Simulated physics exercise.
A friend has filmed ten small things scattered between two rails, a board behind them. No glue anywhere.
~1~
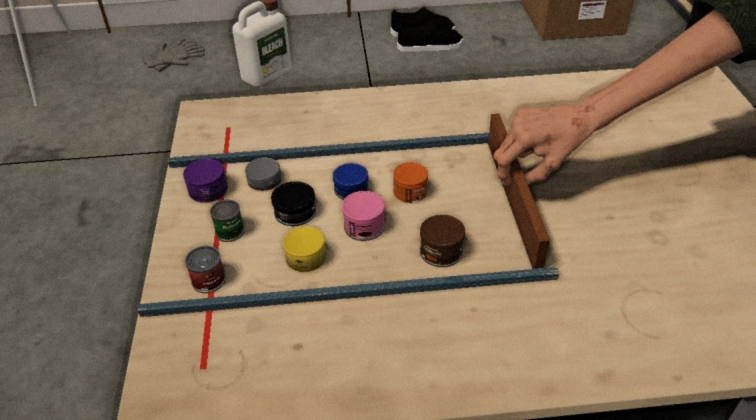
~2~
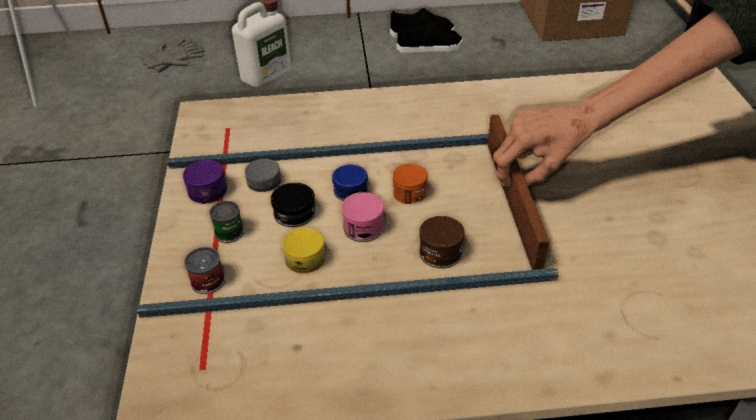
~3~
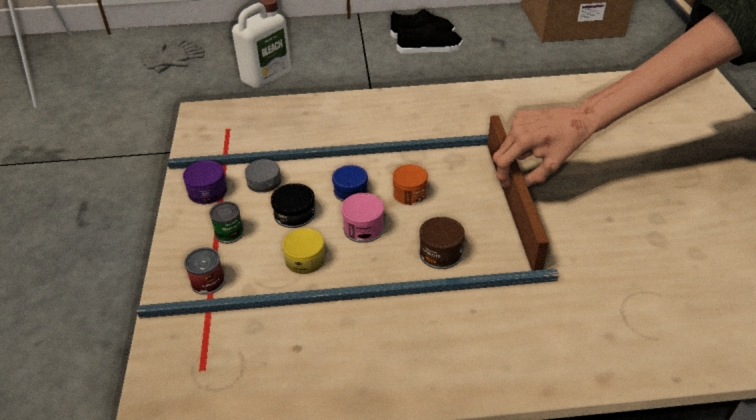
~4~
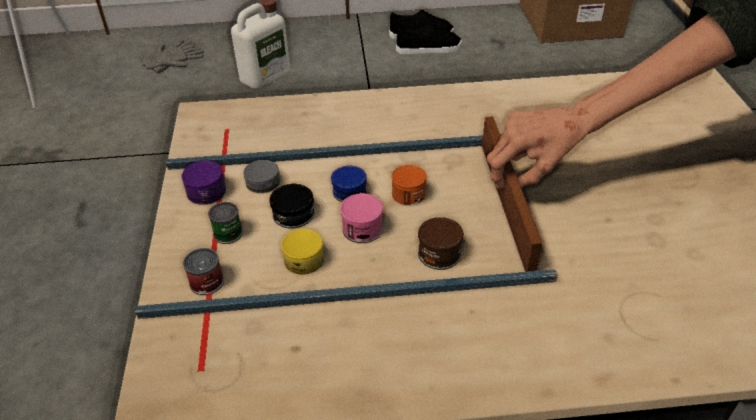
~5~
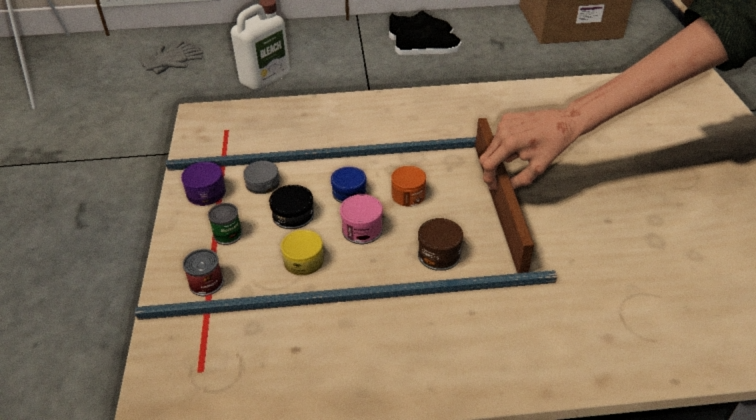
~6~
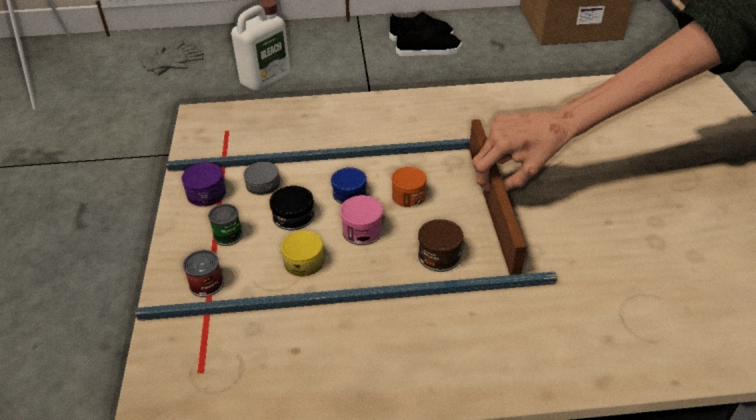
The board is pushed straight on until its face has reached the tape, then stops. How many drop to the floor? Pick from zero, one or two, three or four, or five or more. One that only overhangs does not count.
As it turns out, the number that fall off is one or two.
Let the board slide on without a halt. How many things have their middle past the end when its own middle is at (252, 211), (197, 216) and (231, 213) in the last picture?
It would be 0, 5 and 1.
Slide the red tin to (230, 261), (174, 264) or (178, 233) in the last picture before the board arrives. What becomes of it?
The red tin is kept; comes down; goes over.
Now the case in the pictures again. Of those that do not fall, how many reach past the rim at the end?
4 of them.
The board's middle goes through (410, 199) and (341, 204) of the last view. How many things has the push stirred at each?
2 and 6.
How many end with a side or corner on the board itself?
4 of them.
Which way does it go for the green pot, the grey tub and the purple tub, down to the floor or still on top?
The green pot drops off; the grey tub remains up; the purple tub remains up.
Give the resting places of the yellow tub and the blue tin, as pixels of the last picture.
Near (153, 258) and (201, 190).
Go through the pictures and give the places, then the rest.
In the first picture, purple tub (206, 181); red tin (206, 269); green pot (228, 221); board (515, 186); tape (218, 226).
In the second picture, red tin (205, 271); board (514, 187).
In the third picture, green pot (227, 222); grey tub (263, 176).
In the fourth picture, purple tub (204, 183); blue tin (349, 184).
In the fifth picture, red tin (204, 273); pink tin (362, 220).
In the sixth picture, purple tub (204, 185); red tin (204, 274); green pot (226, 225); board (494, 192); tape (216, 230).
Soon after, none off yet; purple tub at rest near (204, 185); red tin at rest near (204, 274); green pot at rest near (226, 225).
After that, none off yet; purple tub moving near (196, 186); red tin at rest near (201, 275); green pot displaced about its own width near (182, 235).
In the end, the number that fall off is one or two; gone, green pot.
